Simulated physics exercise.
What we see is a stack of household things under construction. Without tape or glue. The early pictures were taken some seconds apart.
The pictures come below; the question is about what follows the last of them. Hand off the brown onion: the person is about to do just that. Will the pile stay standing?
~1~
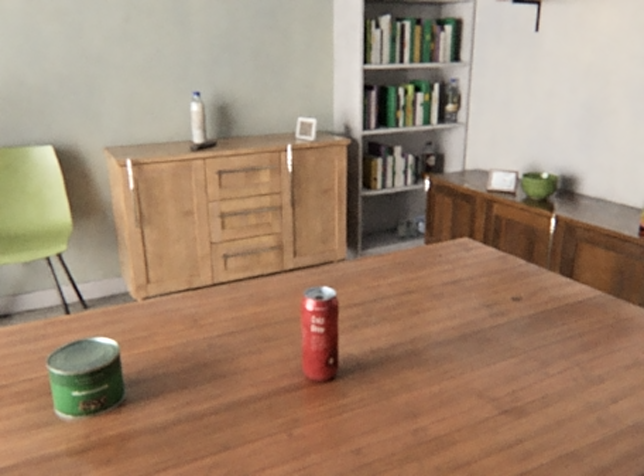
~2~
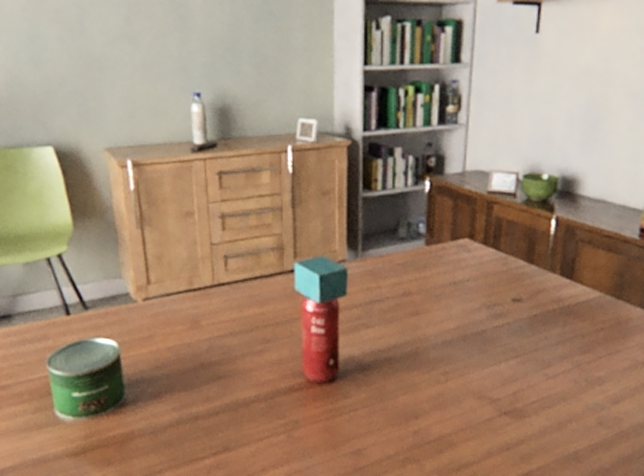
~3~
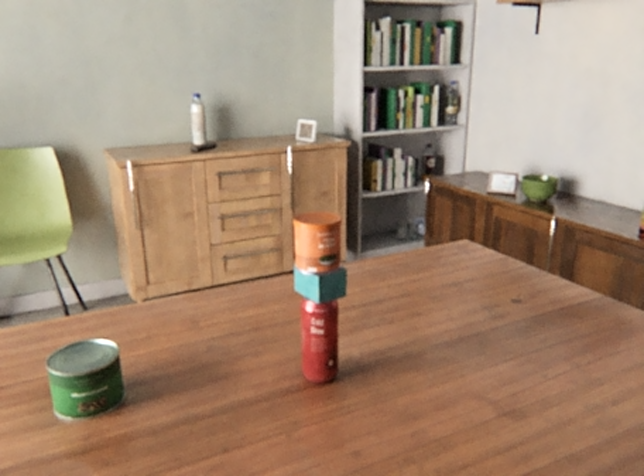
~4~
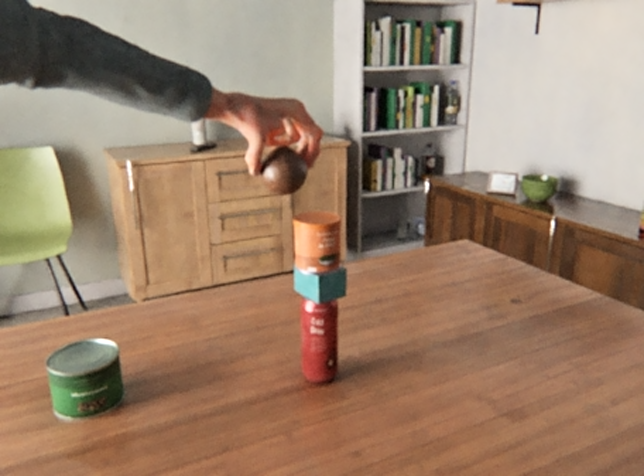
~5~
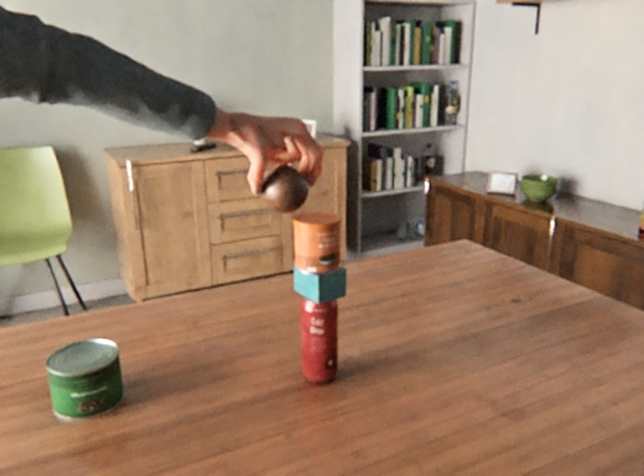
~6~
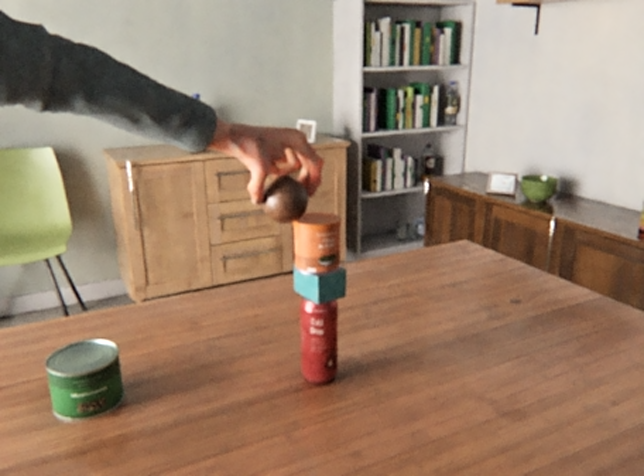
I expect something to leave its place.
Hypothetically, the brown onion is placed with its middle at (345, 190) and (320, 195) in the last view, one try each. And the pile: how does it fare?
First try: It gives way; second try: It holds.
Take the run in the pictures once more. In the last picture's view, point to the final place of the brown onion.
Look around (227, 383) in the final frame.
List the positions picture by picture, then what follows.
In the first picture, the last thing is not in view yet.
In the second picture, the last thing is not in view yet; red can (320, 336).
In the third picture, the last thing is not in view yet; turquoise block (320, 280).
The fourth picture shows on its way; brown onion (283, 171); red can (320, 337).
The fifth picture shows on its way; brown onion (285, 189); turquoise block (320, 280).
The sixth picture shows set down, still held; brown onion (285, 200); red can (319, 337).
Then, 0.30 s on from there, brown onion now fallen.
Then, 0.40 s on from there, things are still on the move.
Then, 0.50 s on from there, as before.
Then, 0.80 s on from there, nothing new.
In the end, fallen, brown onion; the other 4 unmoved. At the end, from the last picture's camera, brown onion near (227, 383). The pile gives way.
